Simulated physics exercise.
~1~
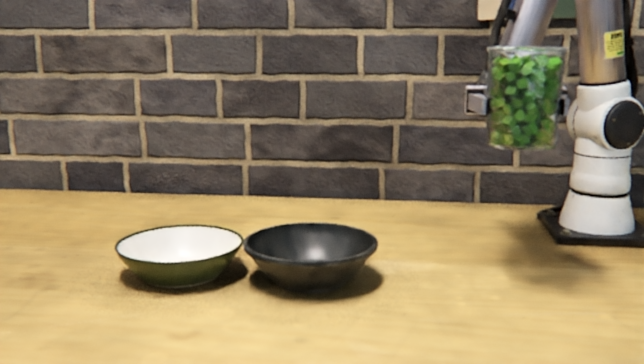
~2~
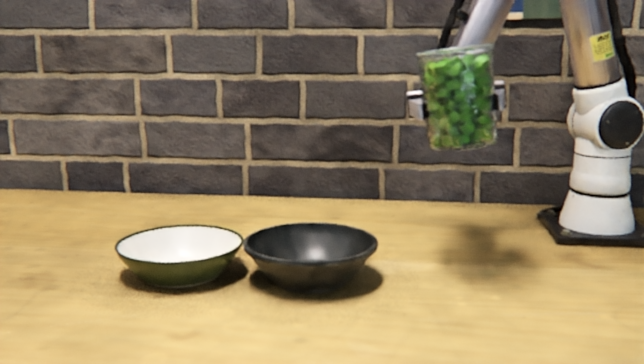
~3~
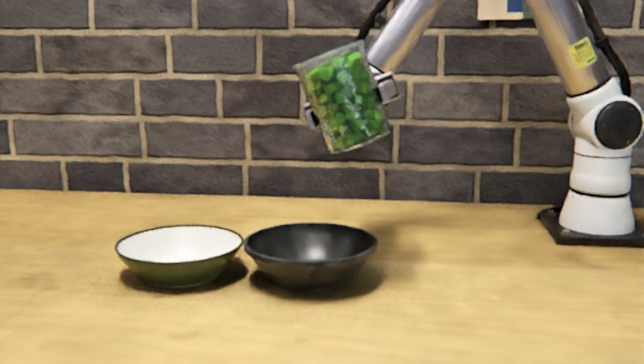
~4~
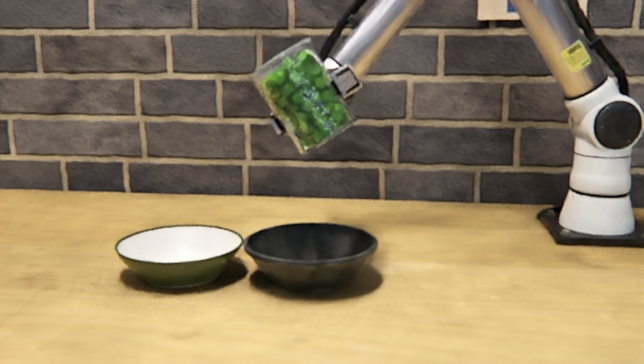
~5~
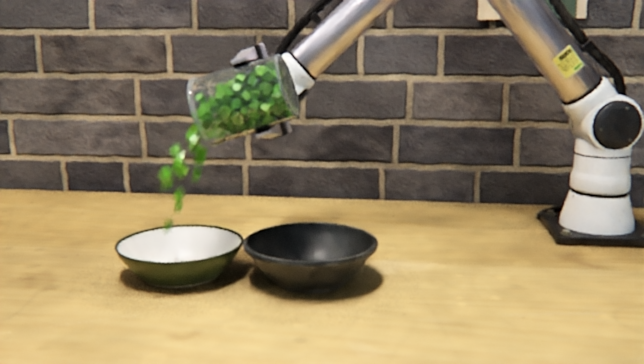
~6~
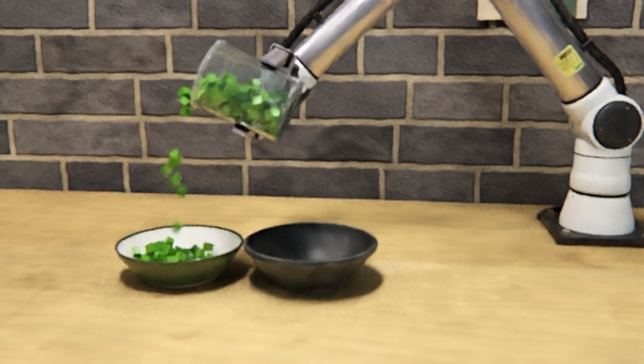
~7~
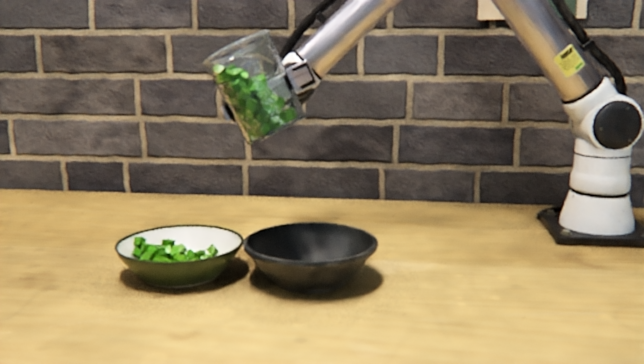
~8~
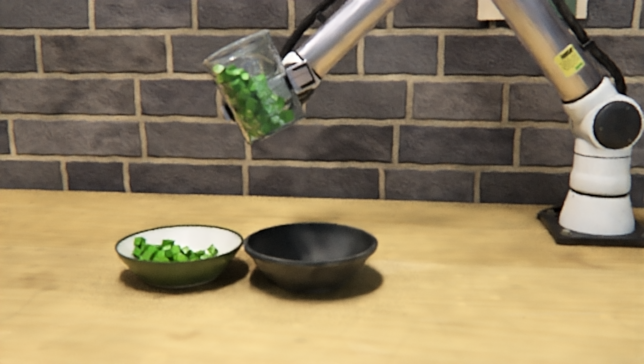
A robot arm carries a clear tumbler left and pours some green pieces into the left bowl.
